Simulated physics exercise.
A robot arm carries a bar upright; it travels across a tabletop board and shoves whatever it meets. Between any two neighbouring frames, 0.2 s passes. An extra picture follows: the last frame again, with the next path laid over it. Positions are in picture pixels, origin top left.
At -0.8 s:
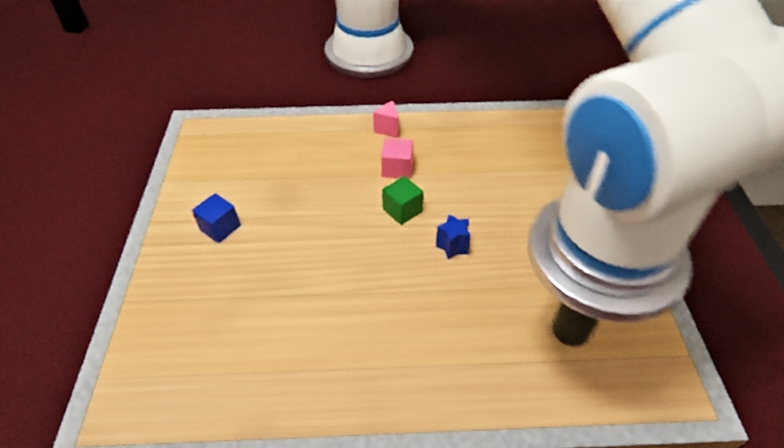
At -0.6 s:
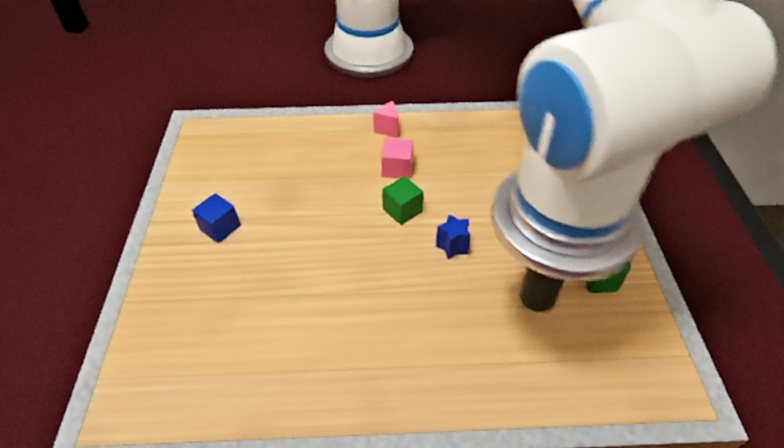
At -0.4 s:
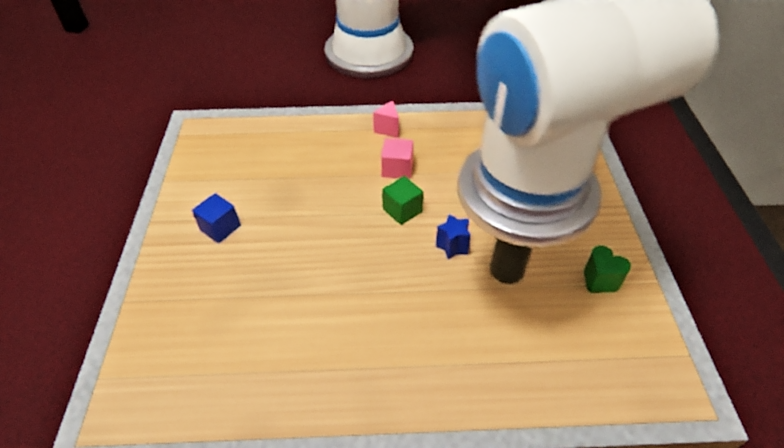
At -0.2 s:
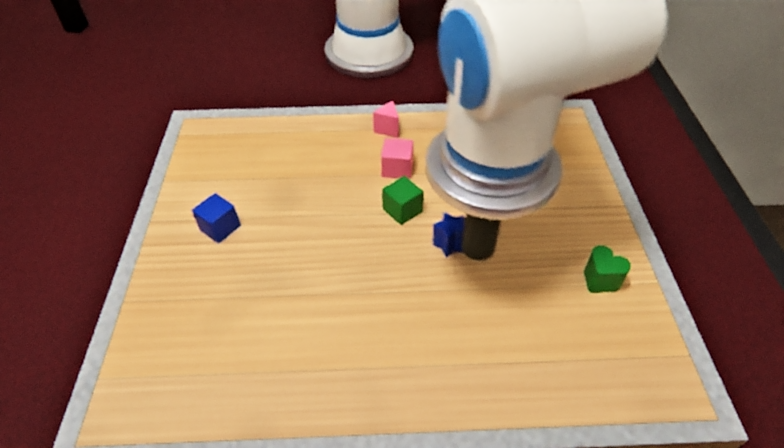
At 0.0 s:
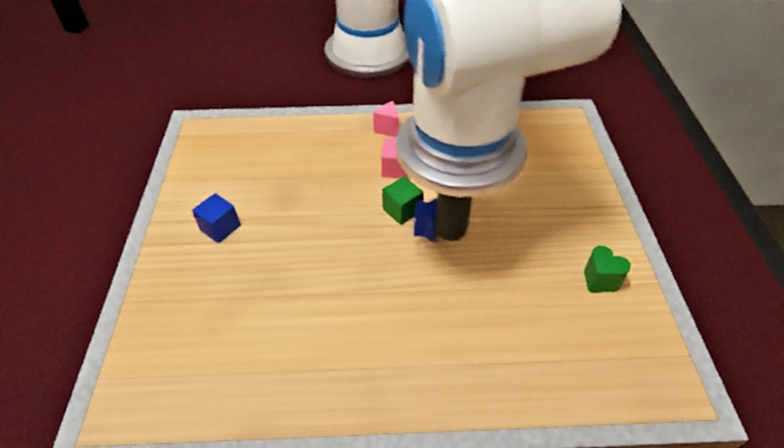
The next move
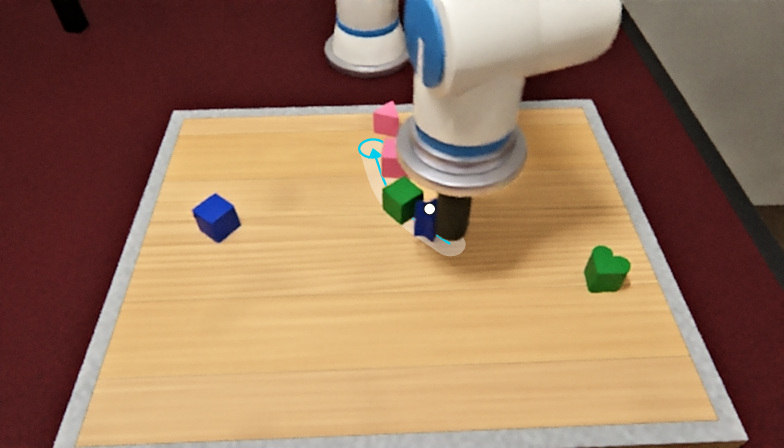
A white robot arm with blue bands and a dark rod at its tip moves over a wooden board with a grey border on a dark red floor, seen from above by a still camera. Pink, green and blue blocks sit around the upper middle, with a blue cube at left and a green heart at right. The arm sweeps up and left, uncovering the heart, and its rod pushes the blue star left towards the green cube.
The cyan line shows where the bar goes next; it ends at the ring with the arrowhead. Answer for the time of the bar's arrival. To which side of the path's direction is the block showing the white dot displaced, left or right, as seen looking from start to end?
Displaced left.
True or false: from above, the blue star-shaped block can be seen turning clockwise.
It is false.
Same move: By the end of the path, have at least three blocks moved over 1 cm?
That would be a yes.
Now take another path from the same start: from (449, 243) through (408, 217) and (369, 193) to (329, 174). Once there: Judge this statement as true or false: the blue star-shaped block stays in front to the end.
That claim is true.
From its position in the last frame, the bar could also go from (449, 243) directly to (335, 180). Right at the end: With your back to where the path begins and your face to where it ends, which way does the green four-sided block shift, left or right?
It is displaced to the right.
Drawn move, from (449, 243) through (408, 214) and (384, 181) to (373, 148); the dot is on the blue star-shaped block.
The first path, step by step. One third of the way, bar at (408, 199); green four-sided block at (369, 165), turned 35° clockwise; blue star-shaped block at (385, 183), turned 10° anticlockwise.
Two thirds of the way, bar at (383, 165); pink four-sided block at (397, 142), turned 25° clockwise; green four-sided block at (344, 153), turned 80° clockwise; blue star-shaped block at (361, 171), turned 75° anticlockwise.
At the end, bar at (372, 133); pink triangular block still; pink four-sided block at (401, 126), turned 65° clockwise; green four-sided block at (344, 153), turned 80° clockwise; blue star-shaped block at (361, 171), turned 75° anticlockwise.
